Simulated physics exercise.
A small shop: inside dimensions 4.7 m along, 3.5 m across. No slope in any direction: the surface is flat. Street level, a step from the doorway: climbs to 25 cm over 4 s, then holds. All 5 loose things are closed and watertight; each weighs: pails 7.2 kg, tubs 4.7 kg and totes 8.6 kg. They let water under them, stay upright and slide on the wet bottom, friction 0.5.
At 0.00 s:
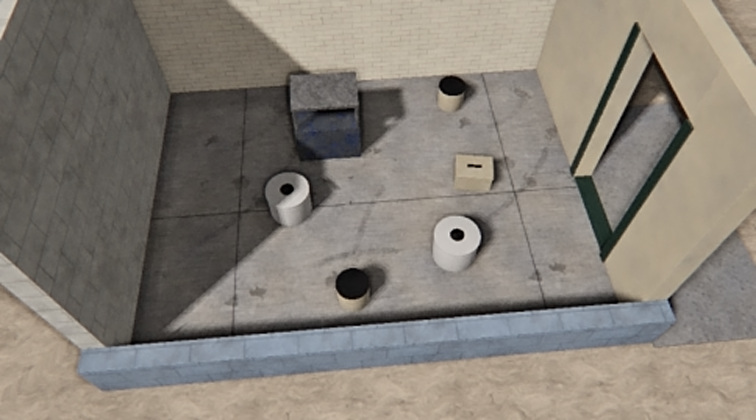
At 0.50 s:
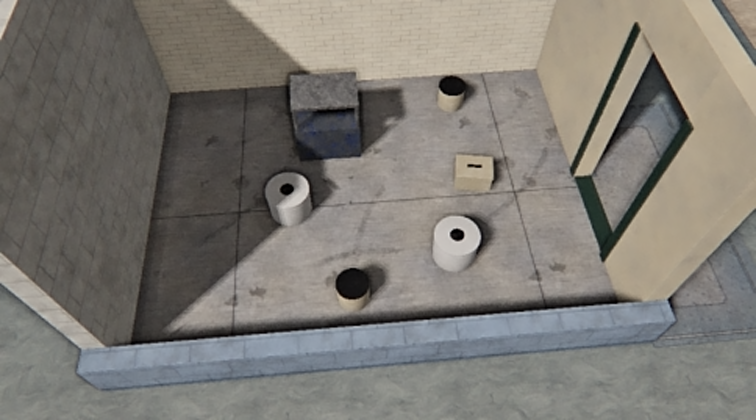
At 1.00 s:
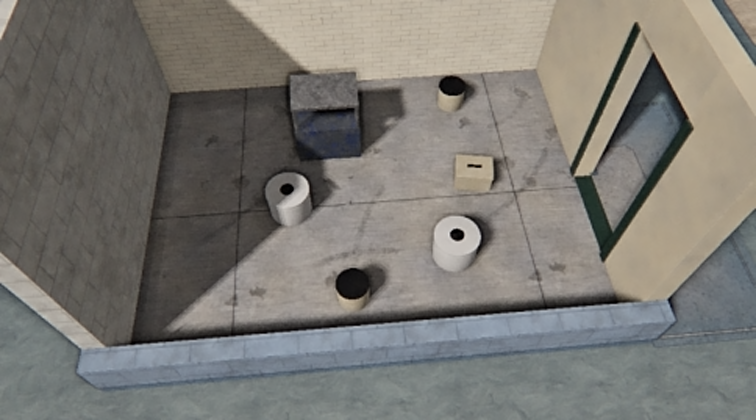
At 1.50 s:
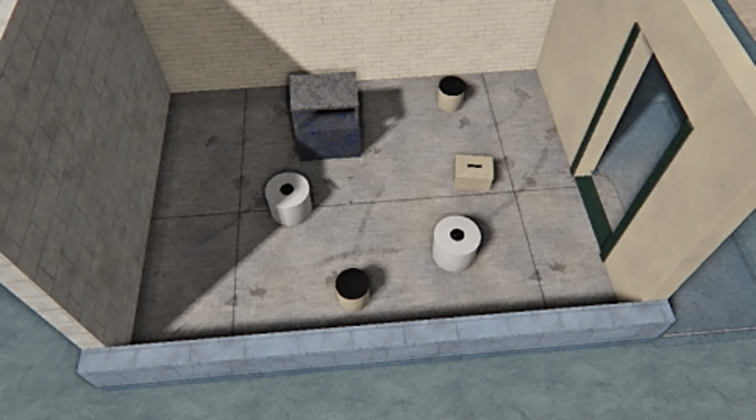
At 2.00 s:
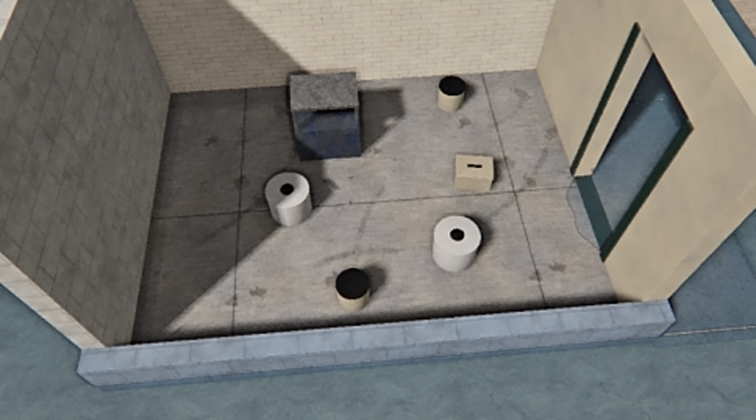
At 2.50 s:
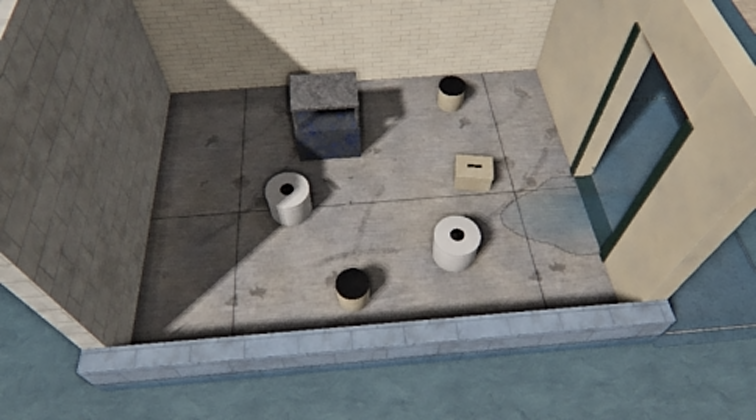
In a small shop with a bare grey floor, two white tubs, two black-topped containers, a tan box and a dark block stand still. Outside, the sandy ground turns blue-grey as water covers it, then a thin sheet slips through the doorway on the right and spreads a short way across the floor.
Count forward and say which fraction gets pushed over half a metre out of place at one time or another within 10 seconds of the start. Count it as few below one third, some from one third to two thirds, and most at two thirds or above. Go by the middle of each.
Most.
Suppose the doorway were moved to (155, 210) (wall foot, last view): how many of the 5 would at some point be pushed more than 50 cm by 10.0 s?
Then 4 of them would.
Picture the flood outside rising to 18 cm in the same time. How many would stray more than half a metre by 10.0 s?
Under that setup the answer is 2.
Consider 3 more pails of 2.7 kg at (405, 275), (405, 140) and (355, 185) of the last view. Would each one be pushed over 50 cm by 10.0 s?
In turn: More, more, past it.
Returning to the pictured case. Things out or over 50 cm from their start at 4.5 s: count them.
1.
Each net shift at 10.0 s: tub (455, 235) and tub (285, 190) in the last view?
First 350 cm, then 140 cm.
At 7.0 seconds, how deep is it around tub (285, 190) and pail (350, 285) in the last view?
About 5 and 5 cm.
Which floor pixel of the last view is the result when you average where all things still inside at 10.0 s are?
The centre is close to (291, 161).
After 3.5 s 0 of 5 are over 50 cm from their spots; 0 afloat.
After 4.5 s 1 of 5 are over 50 cm from their spots; 0 afloat.
After 7.0 s 4 of 5 are over 50 cm from their spots; 2 afloat.
After 10.0 s 4 of 5 are over 50 cm from their spots, and 4 have been at some point; 3 afloat.
